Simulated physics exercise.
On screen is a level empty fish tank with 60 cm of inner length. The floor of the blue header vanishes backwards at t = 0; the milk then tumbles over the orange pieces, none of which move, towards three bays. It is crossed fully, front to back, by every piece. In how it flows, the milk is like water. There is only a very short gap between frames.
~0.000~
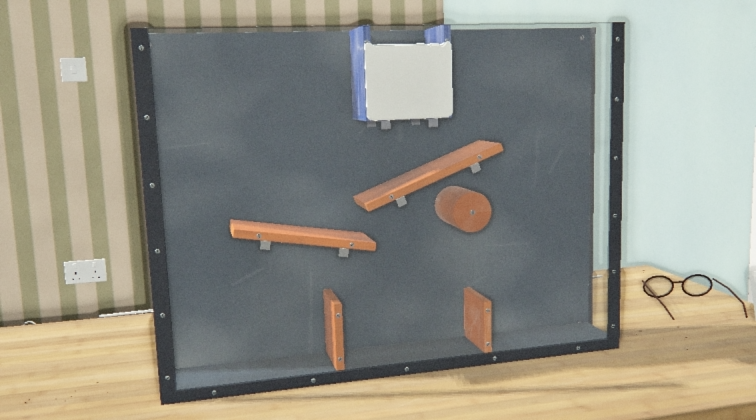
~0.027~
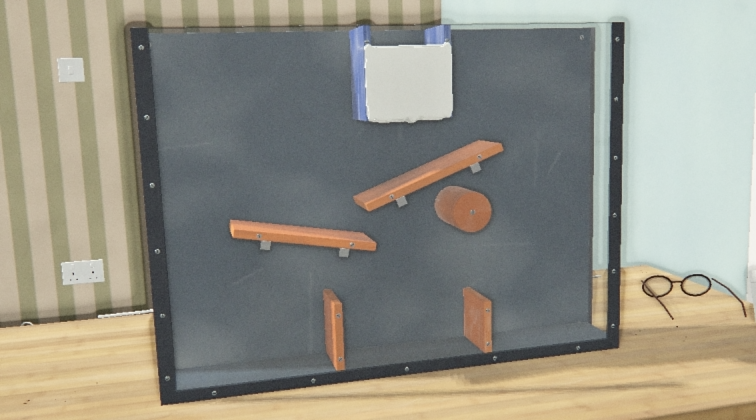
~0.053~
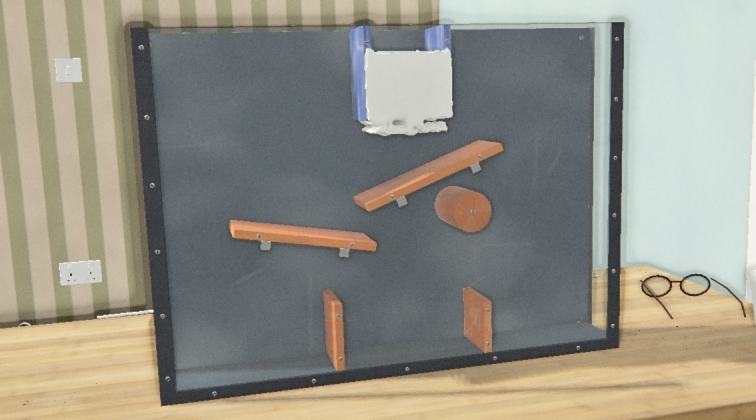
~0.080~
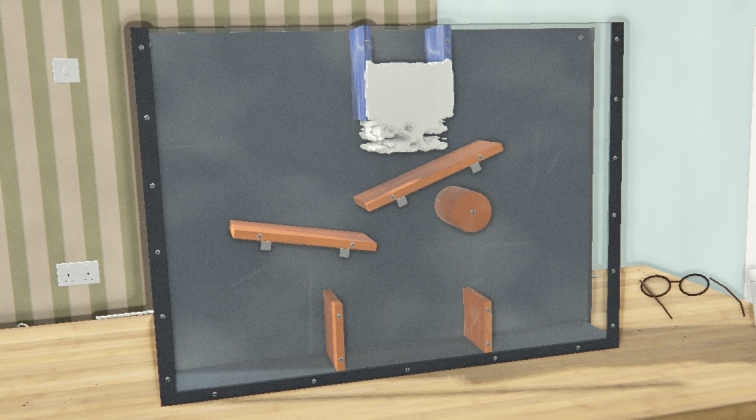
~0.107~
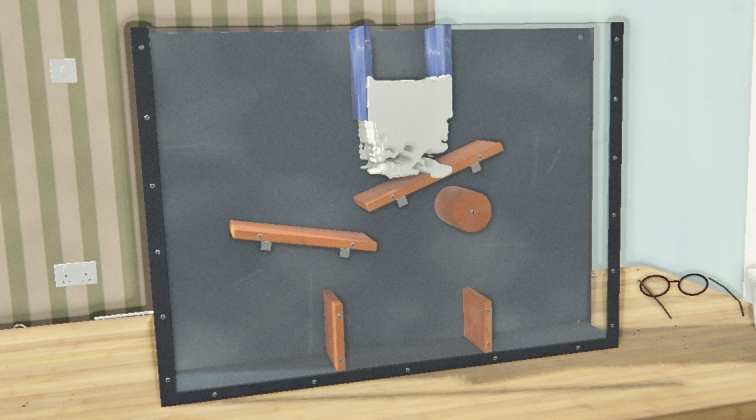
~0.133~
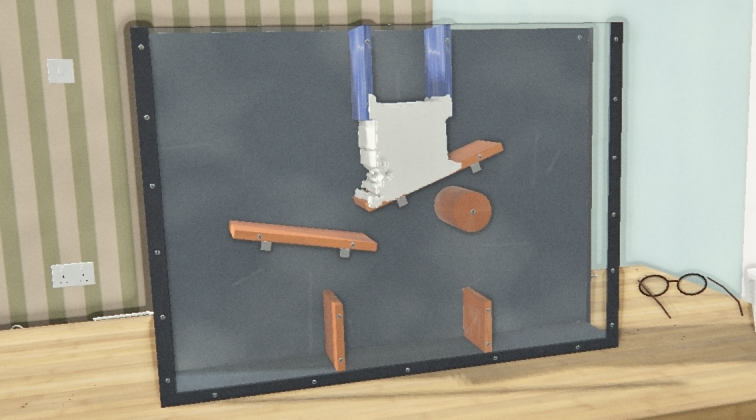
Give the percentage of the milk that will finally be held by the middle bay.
Close to 30 per cent.
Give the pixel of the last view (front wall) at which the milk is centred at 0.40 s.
Look around (347, 227) on the front wall - that's where it is.
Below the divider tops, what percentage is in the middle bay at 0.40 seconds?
I'd say near 2 per cent sits there.
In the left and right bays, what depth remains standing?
2.0 and 1.0 cm, in that order.
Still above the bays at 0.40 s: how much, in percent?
Share: Around 85 per cent.
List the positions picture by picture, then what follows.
In the first frame, the milk has come down to (384, 114); the highest of it is at (409, 46); the piece under the header is centred near (436, 177); divider tops at (338, 306) and (488, 303).
In the second frame, the milk has come down to (411, 120); the highest of it is at (416, 47).
In the third frame, the milk has come down to (412, 132); the highest of it is at (409, 53).
In the fourth frame, the milk has come down to (388, 152); the highest of it is at (410, 65); below the header it spans (375, 126) to (445, 128).
In the fifth frame, the milk has come down to (389, 175); the highest of it is at (398, 83); below the header it spans (376, 150) to (446, 146).
In the sixth frame, the milk has come down to (371, 197); the highest of it is at (444, 103); below the header it spans (376, 181) to (448, 164).
Then, 0.24 s in, hardly anything has reached the bottom yet.
Then, 0.40 s in, 16 per cent is down, the largest part in the left bay.
Then, 0.78 s in, 79 per cent is down, the largest part in the left bay.
Finally, the split from left to right is 52, 29 and 18 per cent.
